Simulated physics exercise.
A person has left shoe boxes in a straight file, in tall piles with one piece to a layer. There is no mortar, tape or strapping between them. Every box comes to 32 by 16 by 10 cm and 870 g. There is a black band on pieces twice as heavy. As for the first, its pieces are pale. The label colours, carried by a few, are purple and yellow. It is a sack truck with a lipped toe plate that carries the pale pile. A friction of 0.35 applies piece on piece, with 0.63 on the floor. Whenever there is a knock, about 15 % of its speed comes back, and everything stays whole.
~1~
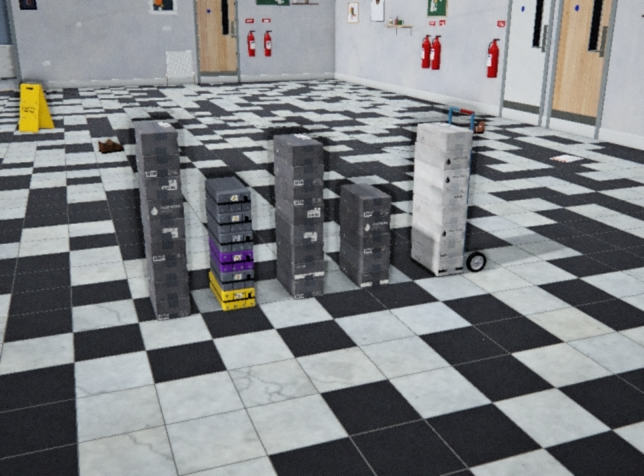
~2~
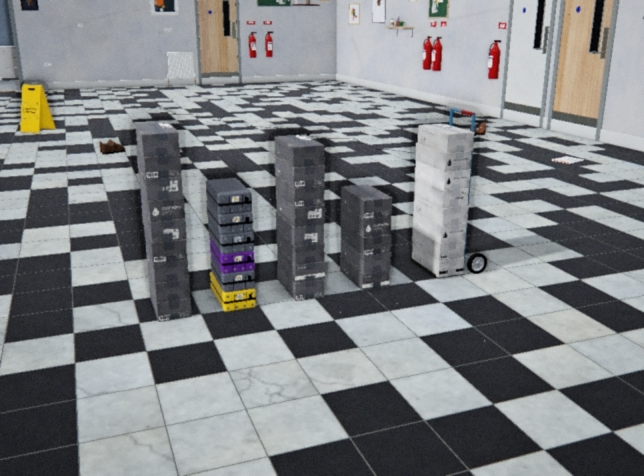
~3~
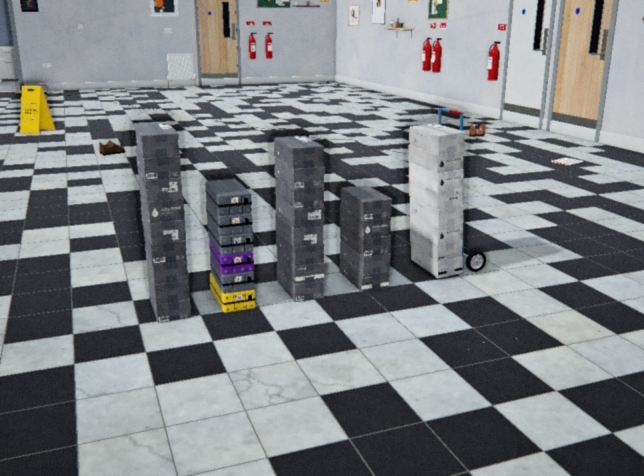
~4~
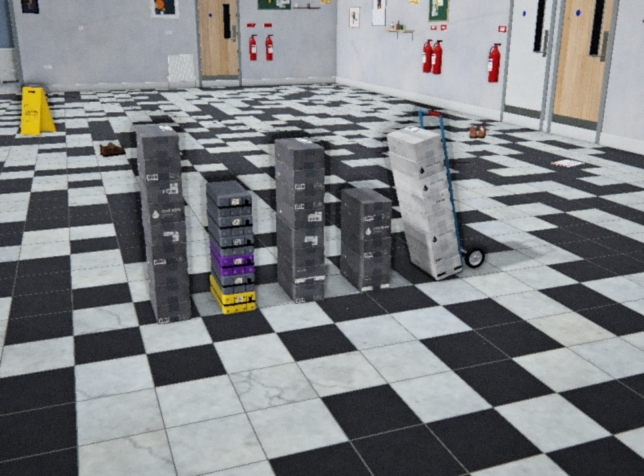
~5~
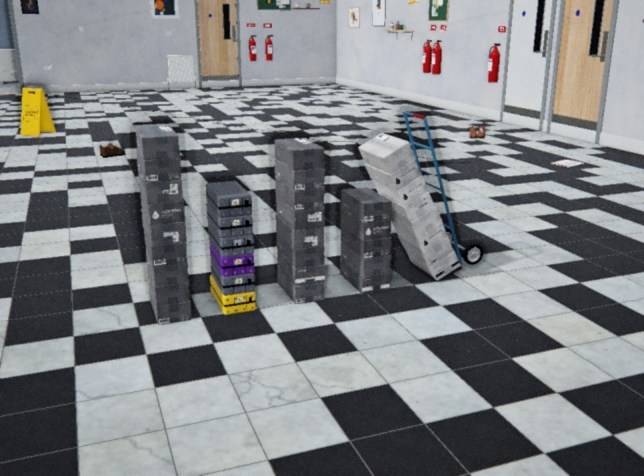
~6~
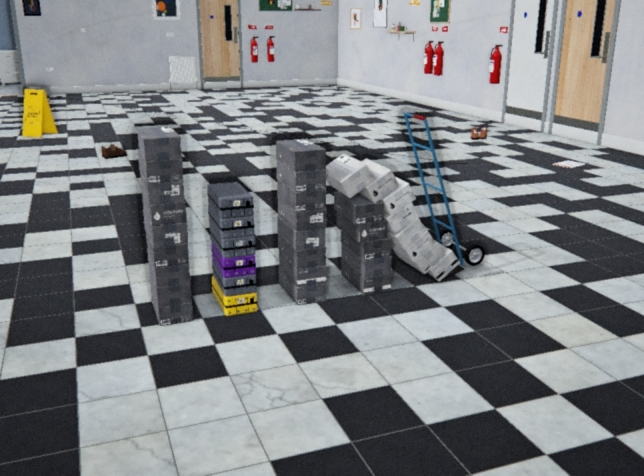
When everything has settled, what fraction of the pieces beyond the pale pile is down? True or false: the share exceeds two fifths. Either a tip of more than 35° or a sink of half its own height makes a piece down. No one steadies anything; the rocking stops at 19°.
True.
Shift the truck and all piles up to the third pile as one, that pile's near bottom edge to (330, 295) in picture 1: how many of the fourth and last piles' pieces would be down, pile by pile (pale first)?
Pile by pile, fourth 5 and last 9.
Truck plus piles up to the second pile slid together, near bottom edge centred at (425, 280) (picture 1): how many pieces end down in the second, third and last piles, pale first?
Counts down - second: 4; third: 0; last: 0.
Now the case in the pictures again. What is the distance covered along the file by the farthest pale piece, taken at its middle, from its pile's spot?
About 100 cm.
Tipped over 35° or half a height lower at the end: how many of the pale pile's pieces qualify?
The total comes to 7.
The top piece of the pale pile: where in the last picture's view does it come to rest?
The top pale piece ends up roughly at (273, 242).
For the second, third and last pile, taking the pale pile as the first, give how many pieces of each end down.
Pieces by pile: Second 4, third 7, last 9.
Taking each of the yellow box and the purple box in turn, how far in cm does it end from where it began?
So yellow shifts 5 cm, while purple shifts 25 cm.
Then, 0.53 s past the last view, 8 of the pale pile down; none of the 28 other boxes down, 13 disturbed.
Then, 1.61 s past the last view, 7 of the pale pile down; 11 of the 28 other boxes down; purple box 22° from how it stood; yellow box 22° from how it stood.
Then, 2.17 s past the last view, 7 of the pale pile down; 25 of the 28 other boxes down; purple box 40° from how it stood, 7 cm lower; yellow box 24° from how it stood.
In the end, 7 of the pale pile down; 25 of the 28 other boxes down; purple box 40° from how it stood, 7 cm lower; yellow box 24° from how it stood. That is 89 per cent. From the last view, middles, purple box near (185, 275), yellow box near (228, 289).
